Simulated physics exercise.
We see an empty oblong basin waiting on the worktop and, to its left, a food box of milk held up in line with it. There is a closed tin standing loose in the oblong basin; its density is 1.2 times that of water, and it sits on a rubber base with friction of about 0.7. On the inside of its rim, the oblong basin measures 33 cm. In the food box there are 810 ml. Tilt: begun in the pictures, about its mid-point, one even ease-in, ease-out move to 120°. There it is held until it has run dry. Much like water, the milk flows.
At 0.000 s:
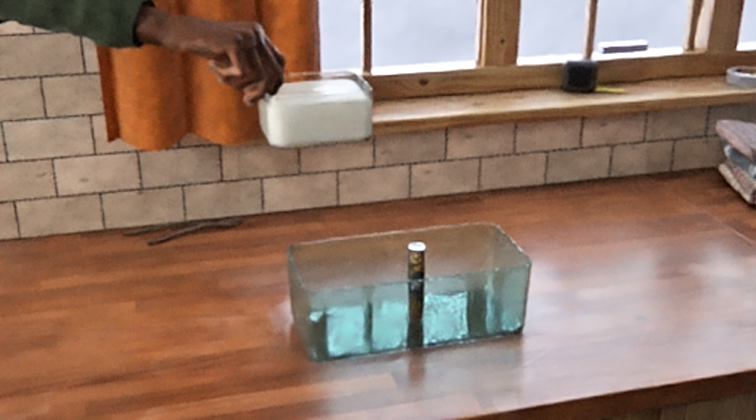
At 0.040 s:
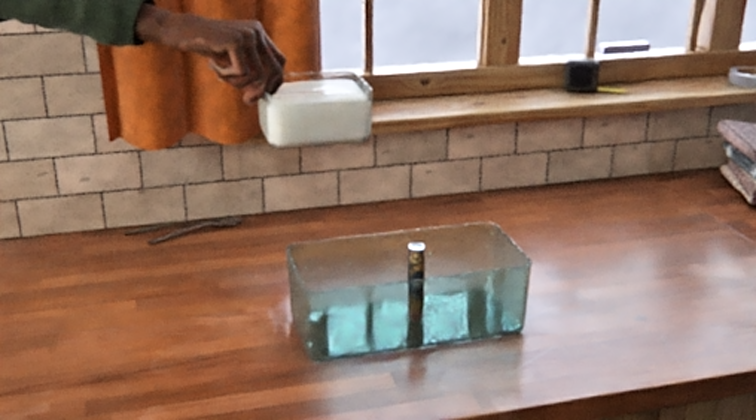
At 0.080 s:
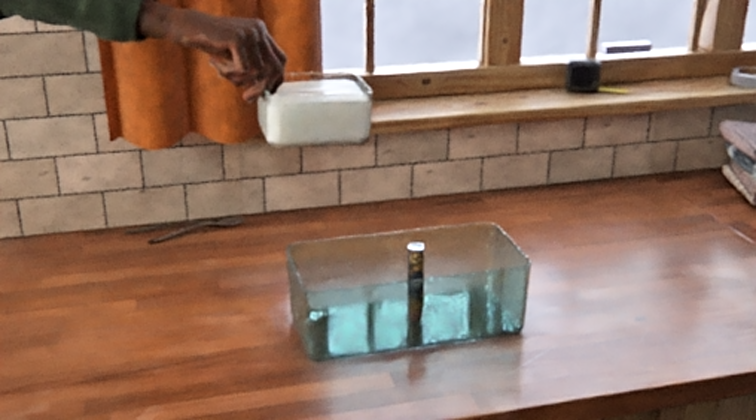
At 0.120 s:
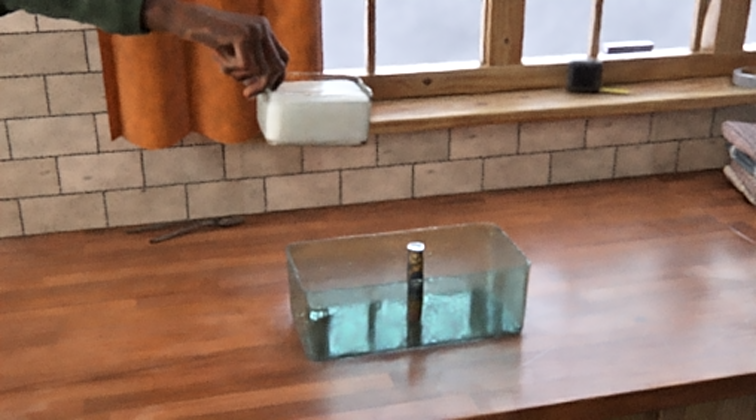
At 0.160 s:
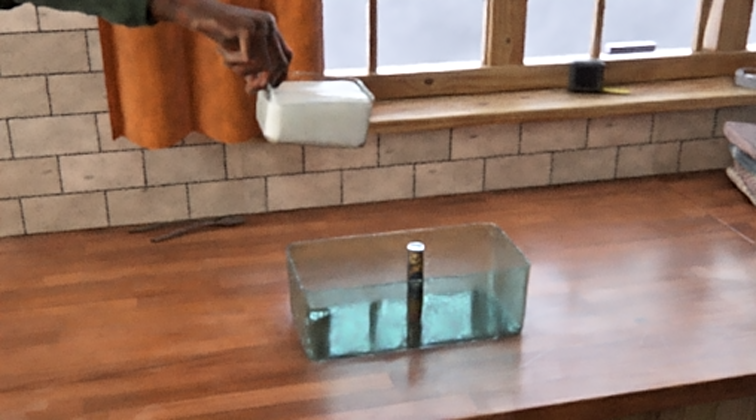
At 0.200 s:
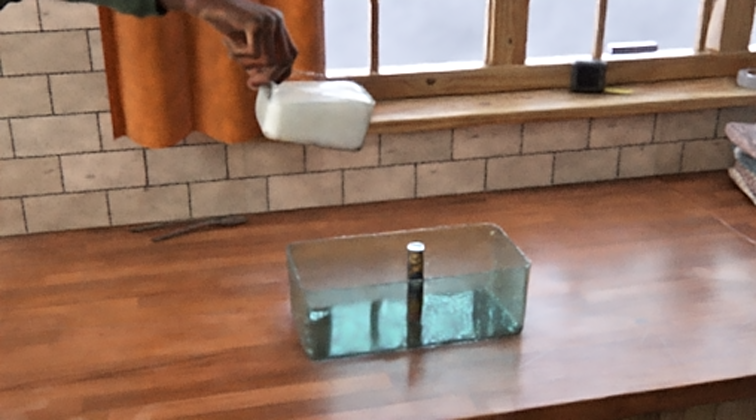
Hand holding a clear box of milk above a wooden worktop, slowly tilting it rightward near a glass basin containing an upright tin.
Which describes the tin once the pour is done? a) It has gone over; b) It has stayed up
The answer is b.
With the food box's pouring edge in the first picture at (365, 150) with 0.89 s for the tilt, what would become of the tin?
Result: Tin tipped over.
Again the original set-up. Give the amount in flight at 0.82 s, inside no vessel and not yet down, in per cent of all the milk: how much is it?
Near 10 per cent, I'd say.
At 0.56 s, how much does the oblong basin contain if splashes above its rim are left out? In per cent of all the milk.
10 %, more or less.
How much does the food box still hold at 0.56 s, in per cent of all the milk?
About 32 per cent.
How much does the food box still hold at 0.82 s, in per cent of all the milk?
3 in a hundred, give or take.
By 0.56 s the tilt is 83° and 33 per cent is still to pour; the tin stands where it began.
By 0.82 s the tilt is 118° and 3 per cent is still to pour; the tin stands where it began.
By 1.09 s the tilt is 120° and 0 per cent is still to pour; the tin stands where it began.
By 1.39 s the tilt is 120° and 0 per cent is still to pour; the tin stands where it began.
At rest the tin stands where it began.
